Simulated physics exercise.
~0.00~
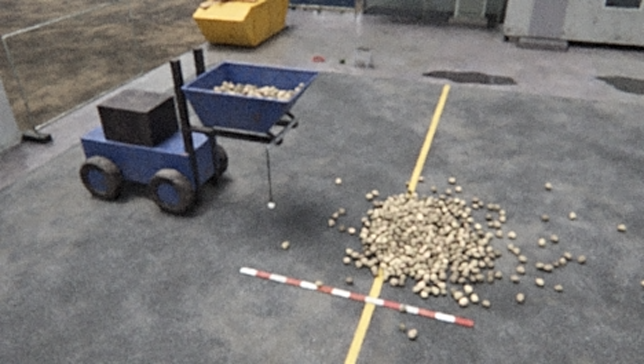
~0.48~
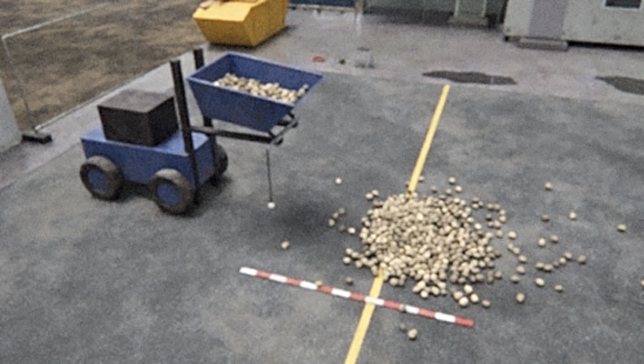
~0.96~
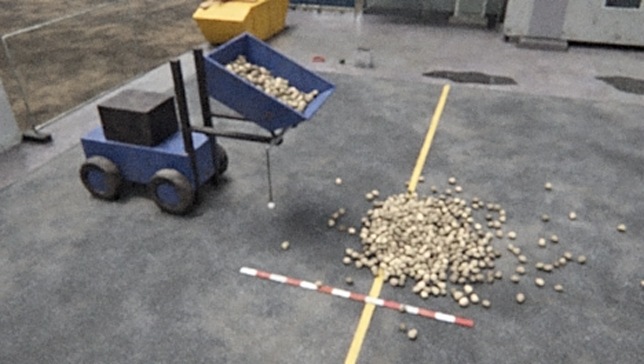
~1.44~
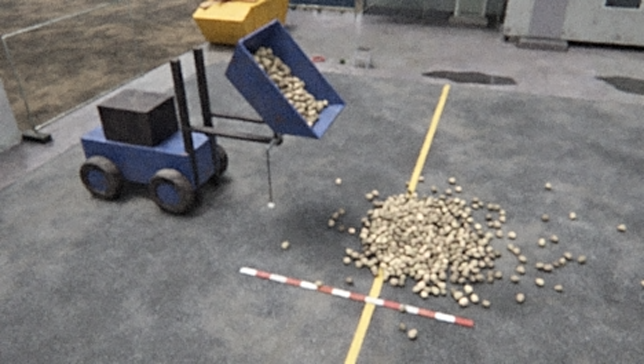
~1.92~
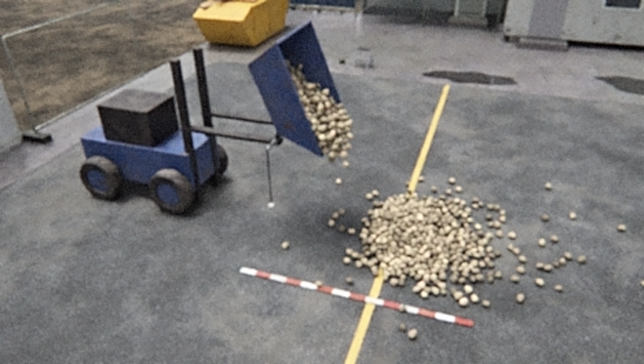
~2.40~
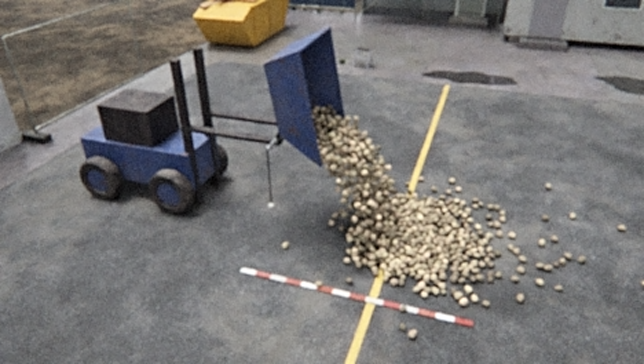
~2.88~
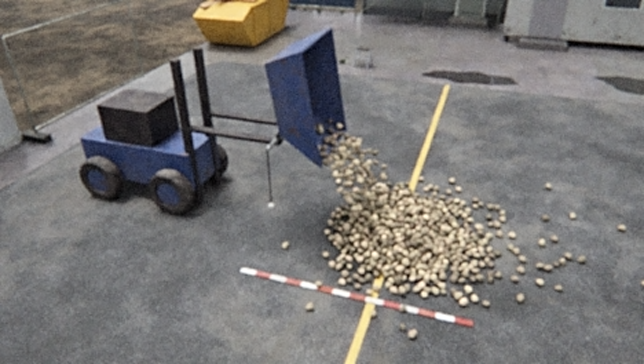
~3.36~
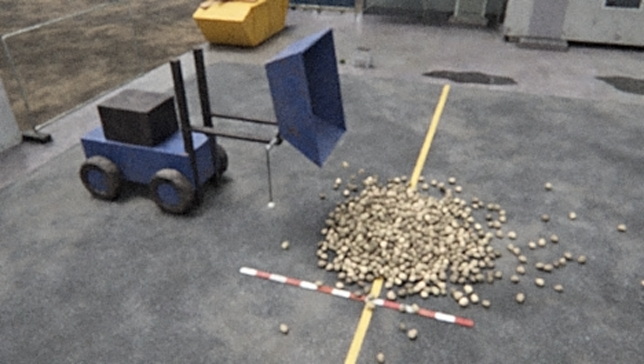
A small blue four-wheeled vehicle tipped its raised blue skip steeply forward to the right, and the pale stones slid out onto the heap already lying across the yellow line, leaving the skip empty and still tilted above a bigger pile.
